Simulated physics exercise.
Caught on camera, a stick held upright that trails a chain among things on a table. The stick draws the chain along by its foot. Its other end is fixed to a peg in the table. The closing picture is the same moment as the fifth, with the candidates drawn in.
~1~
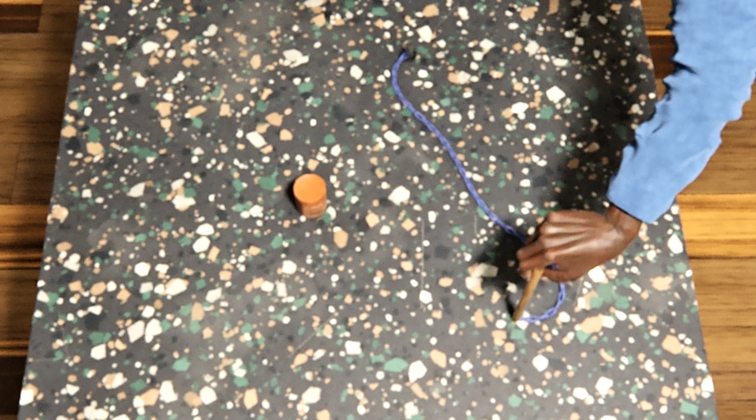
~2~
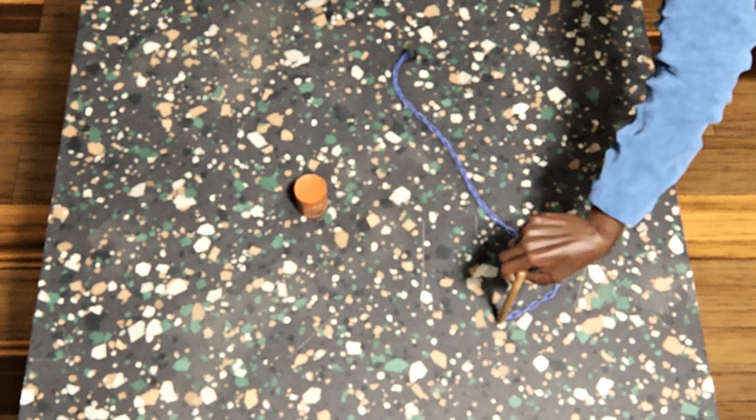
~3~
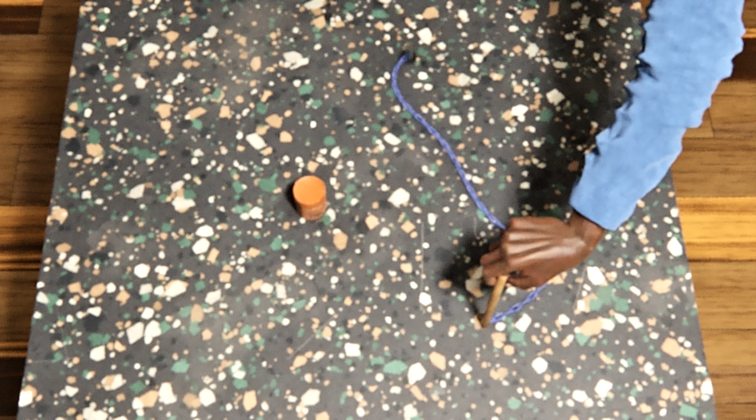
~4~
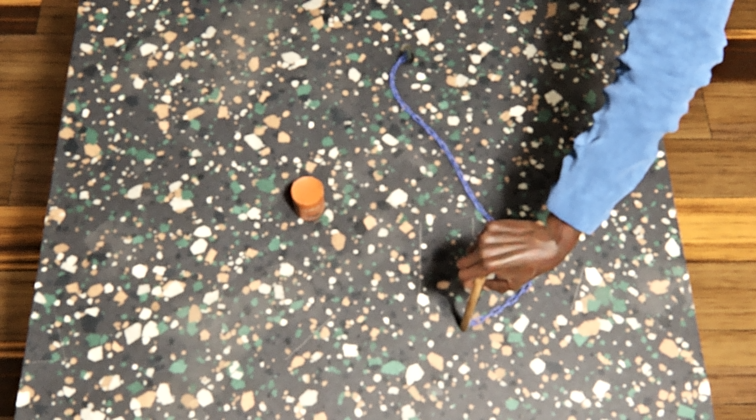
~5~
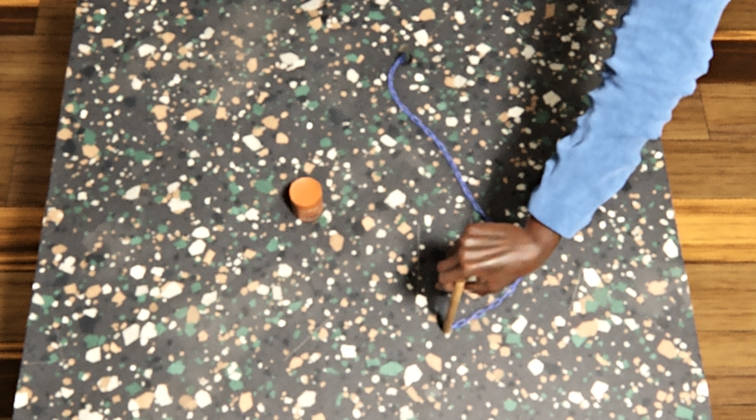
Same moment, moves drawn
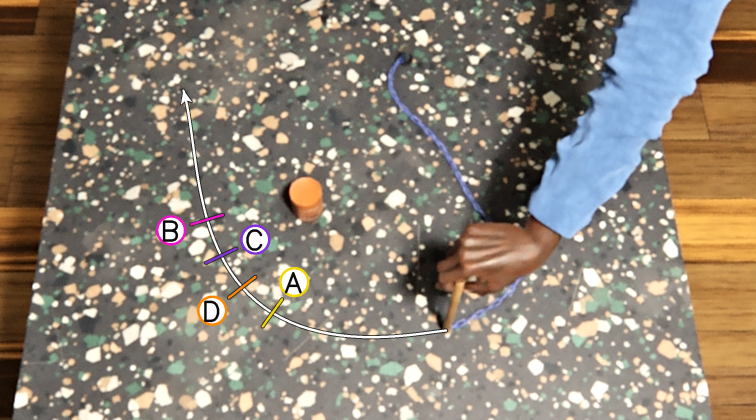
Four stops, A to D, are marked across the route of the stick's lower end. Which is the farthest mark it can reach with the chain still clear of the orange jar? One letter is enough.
Up to mark B.
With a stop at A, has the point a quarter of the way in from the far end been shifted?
No.
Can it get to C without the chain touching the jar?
Yes.
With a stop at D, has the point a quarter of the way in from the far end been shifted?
No.
On the marked copy, A at (272, 313); B at (207, 220); C at (221, 256); D at (242, 287); the route from (446, 330) via (231, 272) to (184, 91).
Following B. Soon after the start, foot of the stick (339, 335), middle of the chain (462, 197).
Later, foot of the stick (246, 291), middle of the chain (420, 204).
In the end, foot of the stick (207, 220), middle of the chain (398, 202); nothing has been touched.
As for the rest, A is safe but short; C is safe but short; D is safe but short.
